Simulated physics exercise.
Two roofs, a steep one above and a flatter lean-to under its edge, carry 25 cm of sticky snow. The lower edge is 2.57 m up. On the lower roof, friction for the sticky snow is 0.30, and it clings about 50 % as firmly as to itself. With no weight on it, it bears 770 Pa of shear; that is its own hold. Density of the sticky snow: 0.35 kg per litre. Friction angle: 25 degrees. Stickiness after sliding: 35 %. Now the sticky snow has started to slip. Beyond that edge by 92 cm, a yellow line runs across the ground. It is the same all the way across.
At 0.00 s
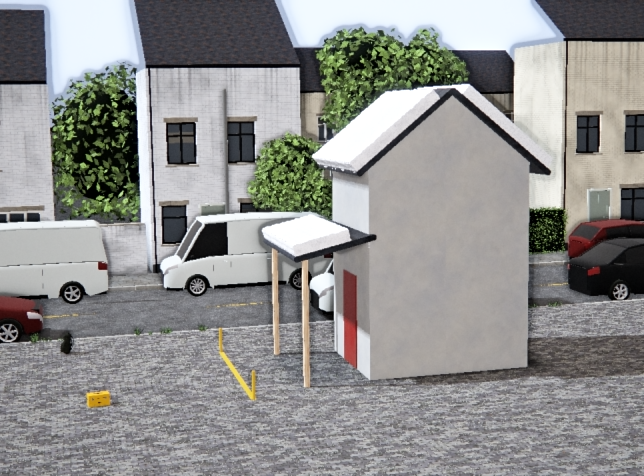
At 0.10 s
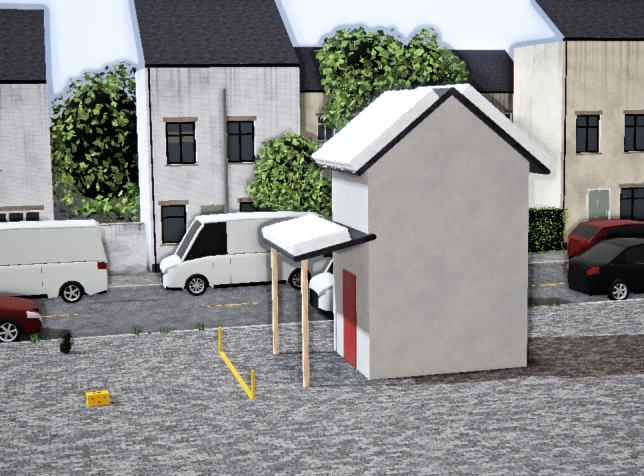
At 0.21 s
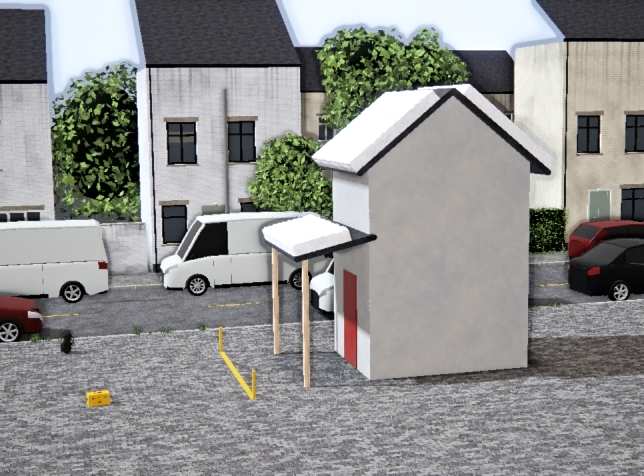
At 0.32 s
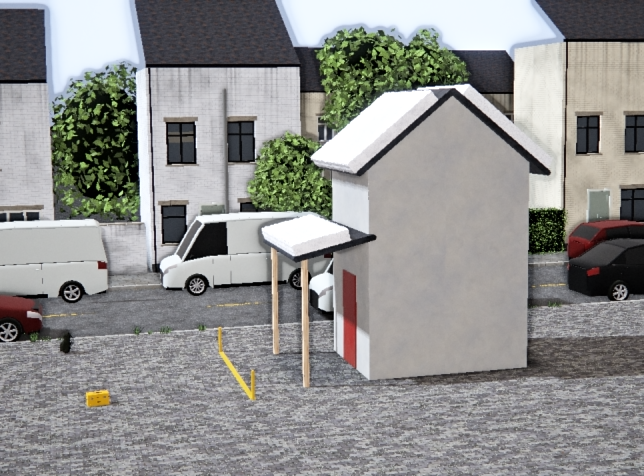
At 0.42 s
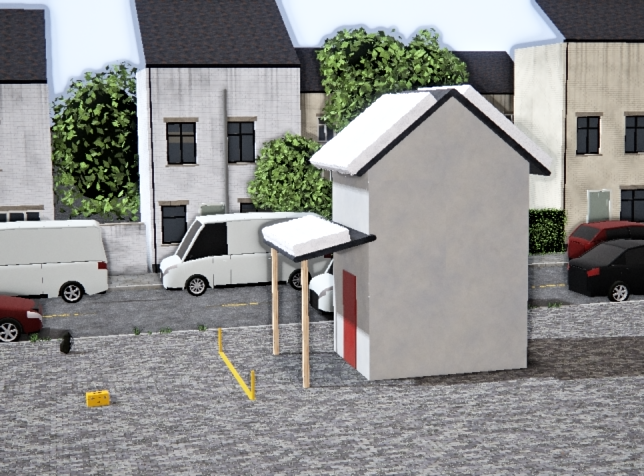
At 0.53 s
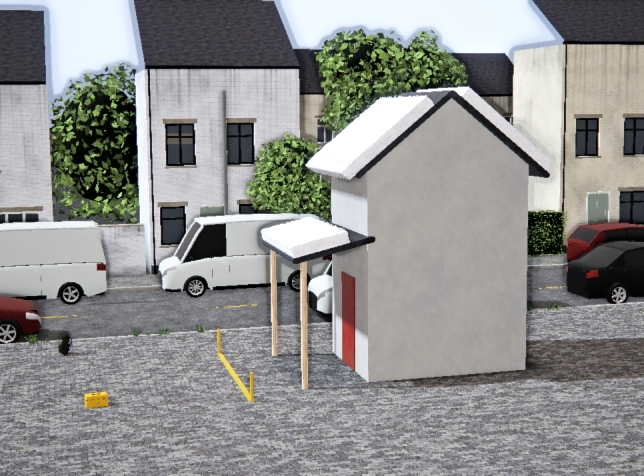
Snow on the small house's steep upper roof slides slightly left toward the lower porch roof.
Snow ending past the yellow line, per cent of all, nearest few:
37 %.
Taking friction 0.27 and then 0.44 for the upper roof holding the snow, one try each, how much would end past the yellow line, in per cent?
I'd expect around 60 percent, then around 55 percent.
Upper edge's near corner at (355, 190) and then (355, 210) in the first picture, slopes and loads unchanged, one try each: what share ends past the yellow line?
Roughly 16 per cent first and 0 per cent second.
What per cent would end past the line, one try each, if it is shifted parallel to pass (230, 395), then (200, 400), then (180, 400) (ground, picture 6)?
One by one: 25 in a hundred, 8 in a hundred, 3 in a hundred.
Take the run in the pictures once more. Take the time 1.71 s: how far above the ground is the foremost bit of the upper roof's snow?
2.8 m or thereabouts.
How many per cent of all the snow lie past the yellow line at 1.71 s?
Close to 0 per cent.
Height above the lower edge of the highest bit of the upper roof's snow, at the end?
Height above lower edge: Approx. 0.6 m.
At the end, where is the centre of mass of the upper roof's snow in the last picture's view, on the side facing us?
The middle is near (255, 347) in that view.
After 1.07 s, none is below the lower edge and 0 % is past the line.
After 1.71 s, none is below the lower edge and 0 % is past the line.
After 2.36 s, 11 % is below the lower edge and 0 % is past the line.
After 3.00 s, 62 % is below the lower edge and 28 % is past the line.
After 3.90 s, at the end, 62 % is below the lower edge and 37 % is past the line.
